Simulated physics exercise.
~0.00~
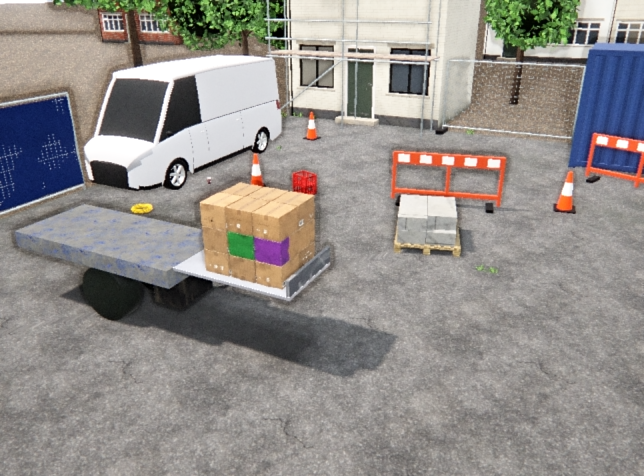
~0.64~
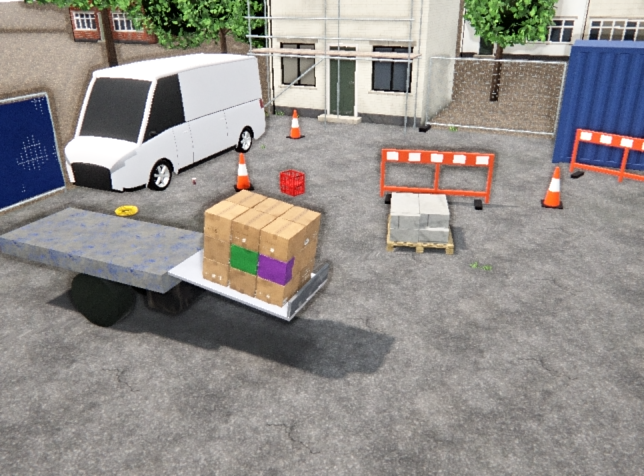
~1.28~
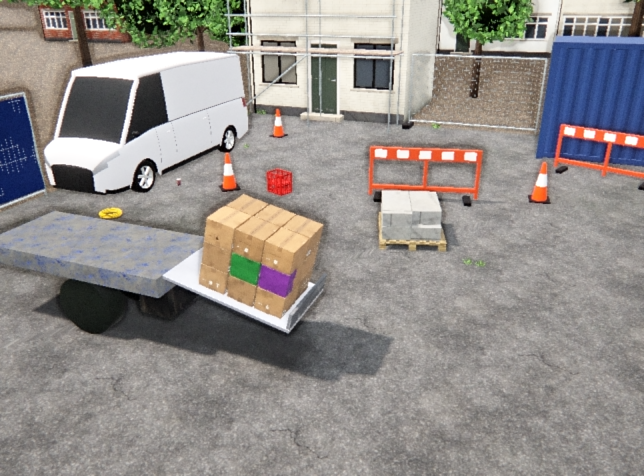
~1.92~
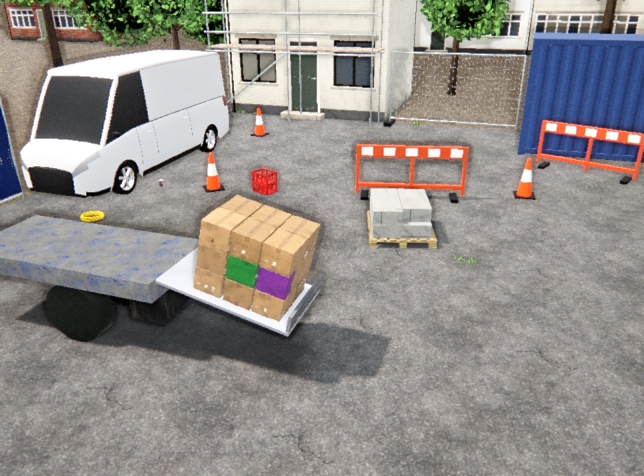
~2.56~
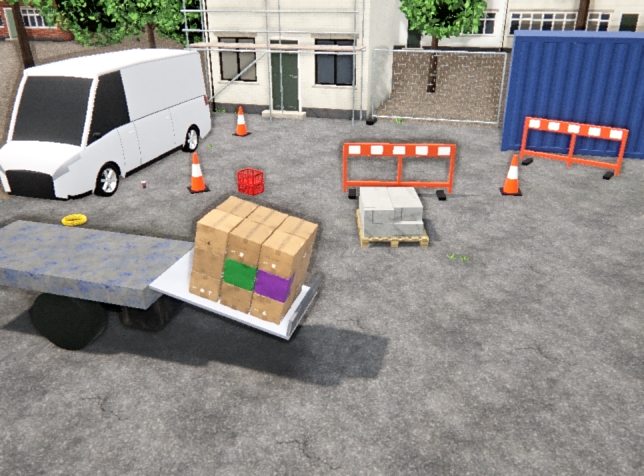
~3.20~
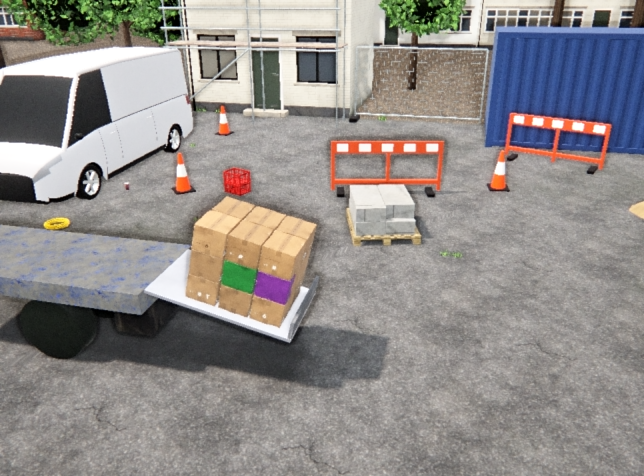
The video shows stacked cartons, one green and one purple, on a flap behind a flat-bed in a yard with a parked van. The flap tilts slightly downward and the stack leans with it, then both hold still, with the cartons still aboard as the view drifts sideways.
